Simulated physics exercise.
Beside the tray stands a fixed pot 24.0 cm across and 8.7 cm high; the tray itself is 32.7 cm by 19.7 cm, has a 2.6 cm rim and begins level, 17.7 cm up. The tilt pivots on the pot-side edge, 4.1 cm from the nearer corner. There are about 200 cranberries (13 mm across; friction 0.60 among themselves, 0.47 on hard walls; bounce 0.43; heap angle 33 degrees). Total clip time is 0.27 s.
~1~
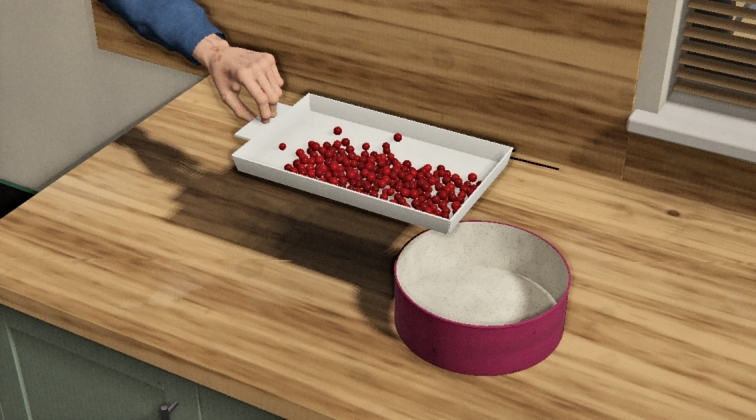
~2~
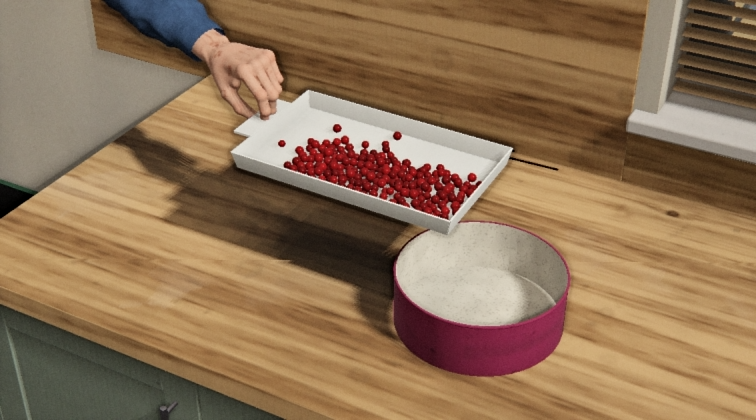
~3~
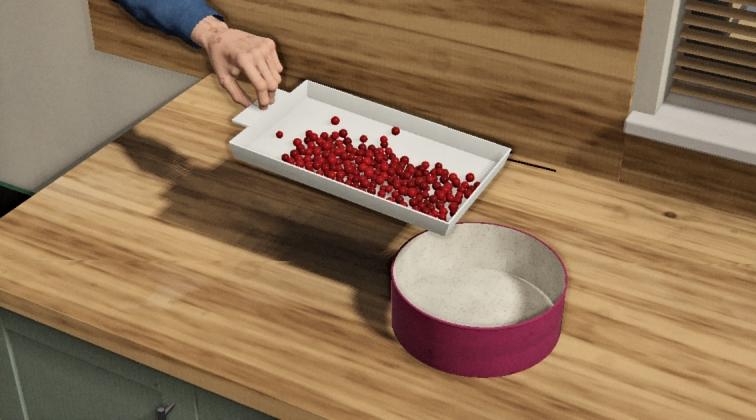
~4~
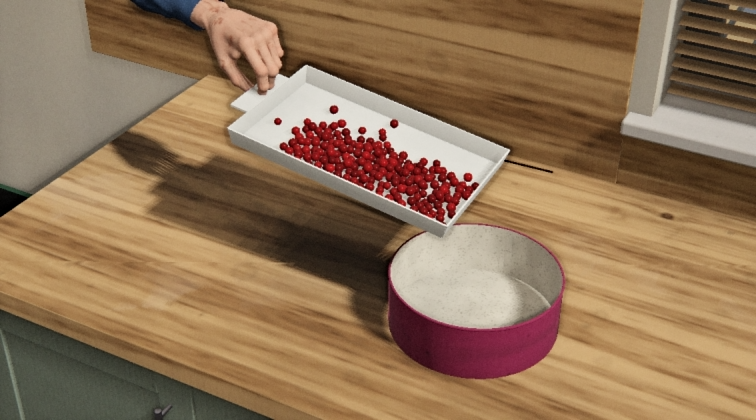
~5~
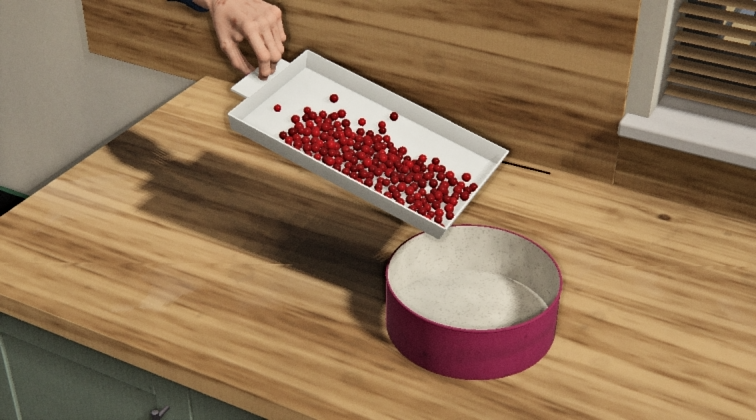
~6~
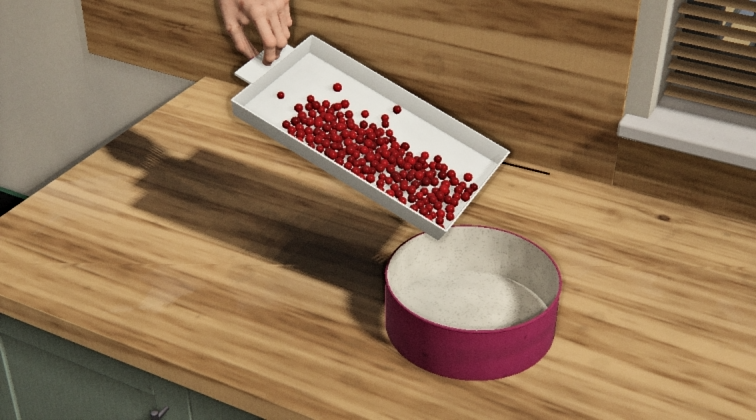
A hand in a blue sleeve grips the left end of a white, shallow-rimmed tray above a wooden kitchen counter, seen from above at an angle. Small red berries lie spread across the tray, with a round magenta pot, pale inside, below its right end and a shuttered window at upper right. The hand steadily raises the tray's left end, steepening its slope toward the pot, while the berries stay heaped and the view shifts very slightly.
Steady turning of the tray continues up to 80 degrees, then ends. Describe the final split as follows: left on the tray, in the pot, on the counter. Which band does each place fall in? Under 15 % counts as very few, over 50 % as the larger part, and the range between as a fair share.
Left on the tray: A fair share. Pot: The larger part. Counter: Very few.
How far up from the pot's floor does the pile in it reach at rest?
Height: Approx. 4.0 cm.
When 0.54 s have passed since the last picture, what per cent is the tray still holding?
Load share: Around 95%.
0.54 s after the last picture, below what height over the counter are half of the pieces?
Height: Around 24 cm.
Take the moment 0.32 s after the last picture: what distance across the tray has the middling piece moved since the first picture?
Roughly 3 cm.
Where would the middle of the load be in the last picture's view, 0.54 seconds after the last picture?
I'd put it close to (456, 177).
Then, 0.32 s after the last picture, tilt 49 degrees; the tray holds 100 %, the pot 0 %.
Then, 0.54 s after the last picture, tilt 69 degrees; the tray holds 95 %, the pot 0 %.
Then, 0.87 s after the last picture, tilt 80 degrees; the tray holds 85 %, the pot 15 %.
In the end, tray 35 %, pot 60 %, counter 5 %.
